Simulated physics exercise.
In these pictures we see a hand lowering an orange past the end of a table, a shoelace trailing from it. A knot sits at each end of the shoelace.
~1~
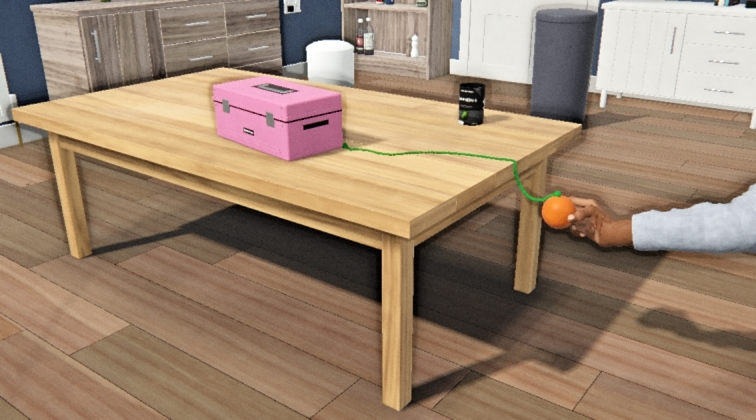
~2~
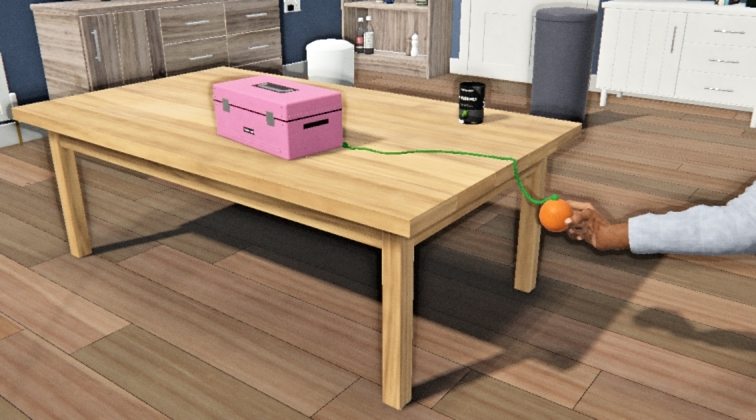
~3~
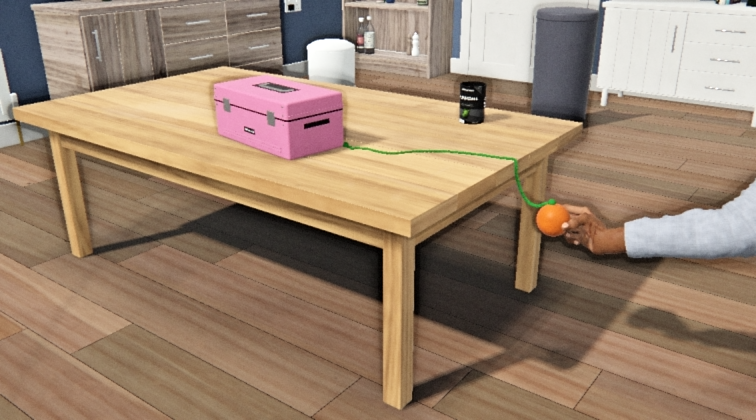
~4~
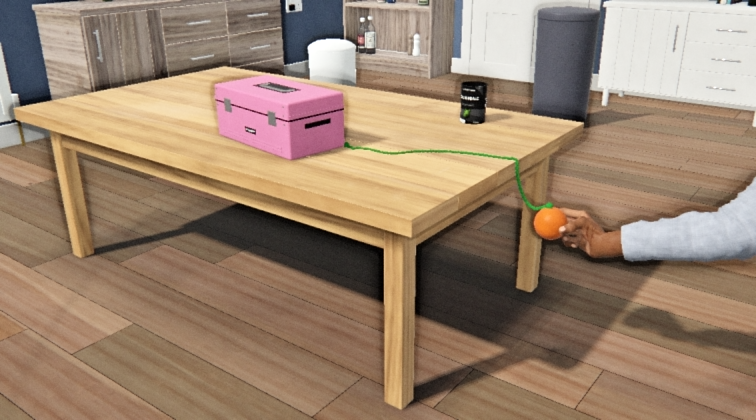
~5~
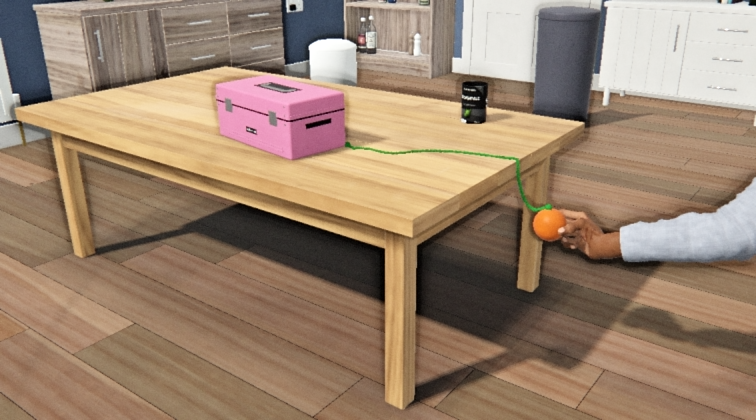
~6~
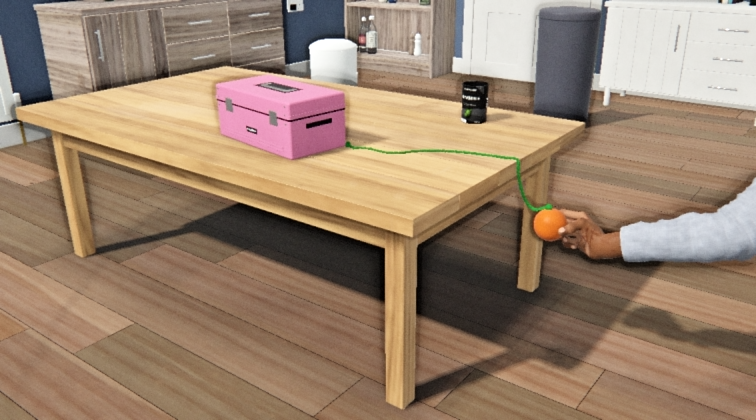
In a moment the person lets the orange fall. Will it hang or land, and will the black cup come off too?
Well, the orange stays aloft; as for the black cup, it holds its position.
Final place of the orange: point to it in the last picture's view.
I'd mark it close to (483, 268).
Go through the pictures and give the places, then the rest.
The first frame shows orange (559, 212); pink toolbox (275, 89); black cup (473, 85).
The second frame shows orange (557, 215).
The third frame shows orange (553, 220).
The fourth frame shows orange (551, 223); shoelace through (396, 153) (461, 153).
The fifth frame shows orange (550, 225); shoelace through (397, 153) (461, 152).
The sixth frame shows orange (550, 224); pink toolbox (278, 87); black cup (476, 83); shoelace tied to the toolbox, with little slack.
Then, 0.46 s on from there, orange off the ground near (472, 238); toolbox in place; cup in place.
Then, 1.18 s on from there, orange off the ground near (523, 274); toolbox in place; cup in place.
Then, 2.04 s on from there, orange off the ground near (544, 278); toolbox in place; cup in place.
In the end, orange off the ground near (483, 268); toolbox in place; cup in place. The orange hangs in the air and the black cup remains where it stands.
